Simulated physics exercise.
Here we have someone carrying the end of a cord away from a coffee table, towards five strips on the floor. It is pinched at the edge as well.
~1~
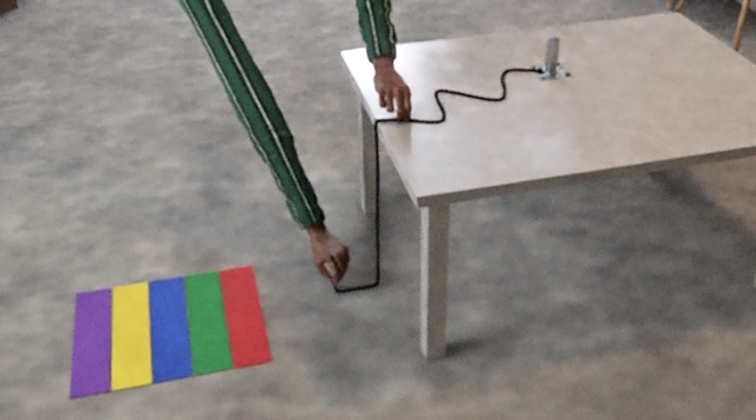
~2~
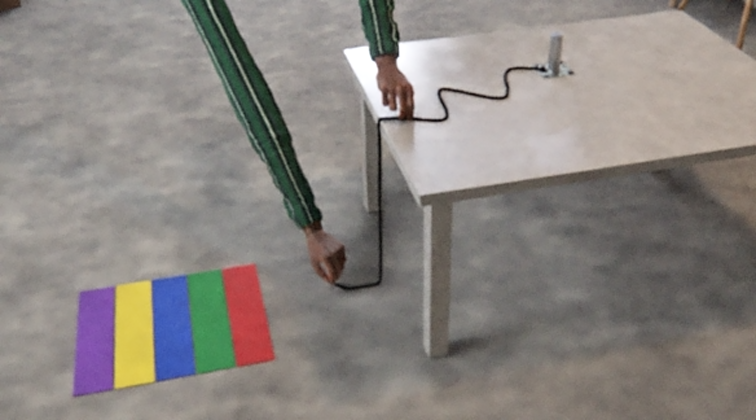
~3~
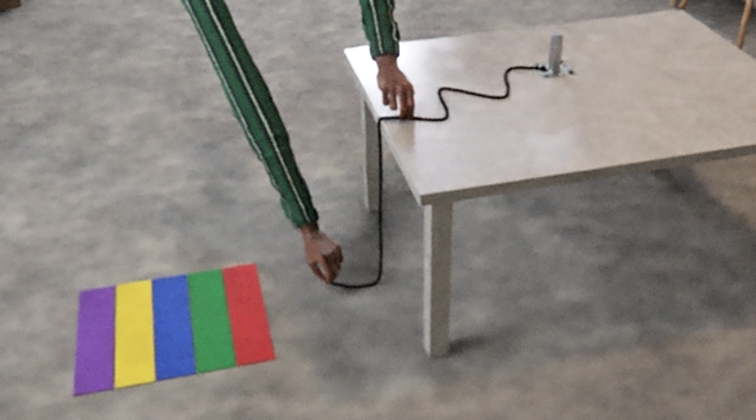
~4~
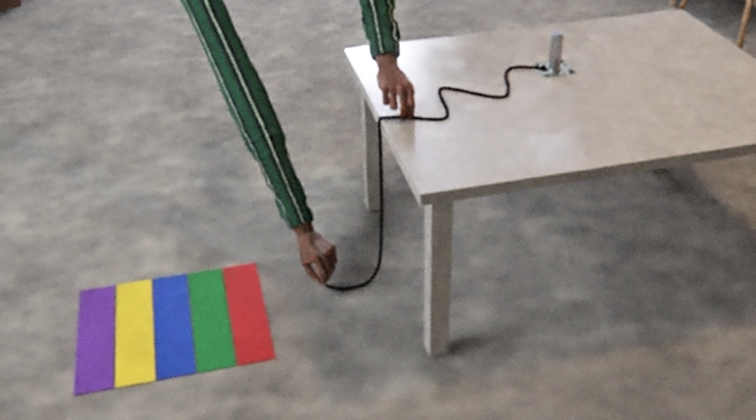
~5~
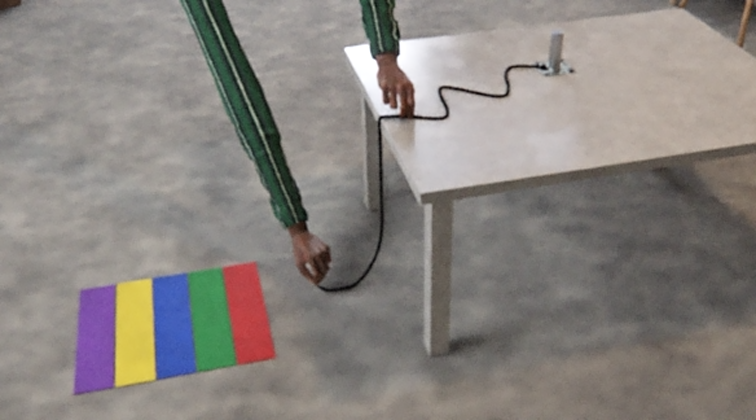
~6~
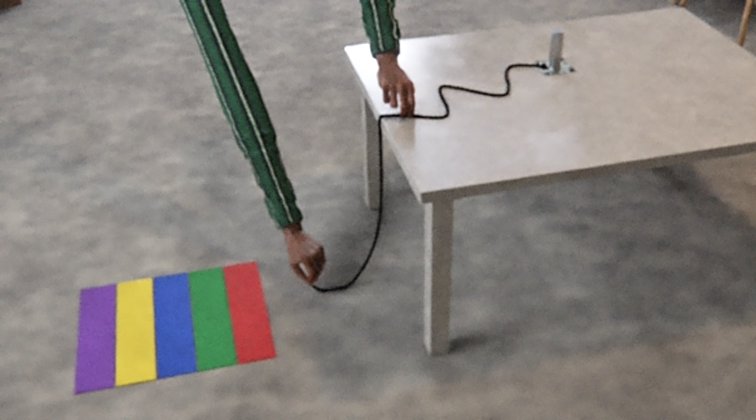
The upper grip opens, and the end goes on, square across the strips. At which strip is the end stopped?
The end stops over the purple strip.
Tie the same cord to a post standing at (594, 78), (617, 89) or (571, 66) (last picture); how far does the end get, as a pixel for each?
In that order: (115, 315), (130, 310) and (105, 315).
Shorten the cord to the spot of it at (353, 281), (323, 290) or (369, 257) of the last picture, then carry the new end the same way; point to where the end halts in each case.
About (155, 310), (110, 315) and (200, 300).
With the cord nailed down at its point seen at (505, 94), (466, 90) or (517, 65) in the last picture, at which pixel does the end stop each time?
Try by try, around (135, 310), (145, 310) and (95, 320).
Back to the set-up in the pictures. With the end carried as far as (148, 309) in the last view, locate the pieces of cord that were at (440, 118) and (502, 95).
Near (362, 155) and (456, 90).
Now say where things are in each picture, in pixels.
The first frame shows end (333, 282); red (250, 346); green (211, 352); blue (171, 359); yellow (131, 367); purple (91, 374).
The second frame shows end (330, 281); cord through (509, 70) (481, 96) (446, 108) (383, 120) (379, 195) (381, 266).
The third frame shows end (326, 281).
The fourth frame shows end (321, 282); cord through (510, 69) (482, 95) (446, 106) (383, 119) (381, 194) (378, 266).
The fifth frame shows end (314, 282).
The sixth frame shows end (309, 282); cord through (510, 67) (482, 93) (447, 105) (383, 118) (381, 192) (365, 264).
A little later, end near (148, 309); over yellow.
Next, end near (109, 315); over purple.
When it is tight, end near (87, 319); over purple. It gets as far as the purple strip.
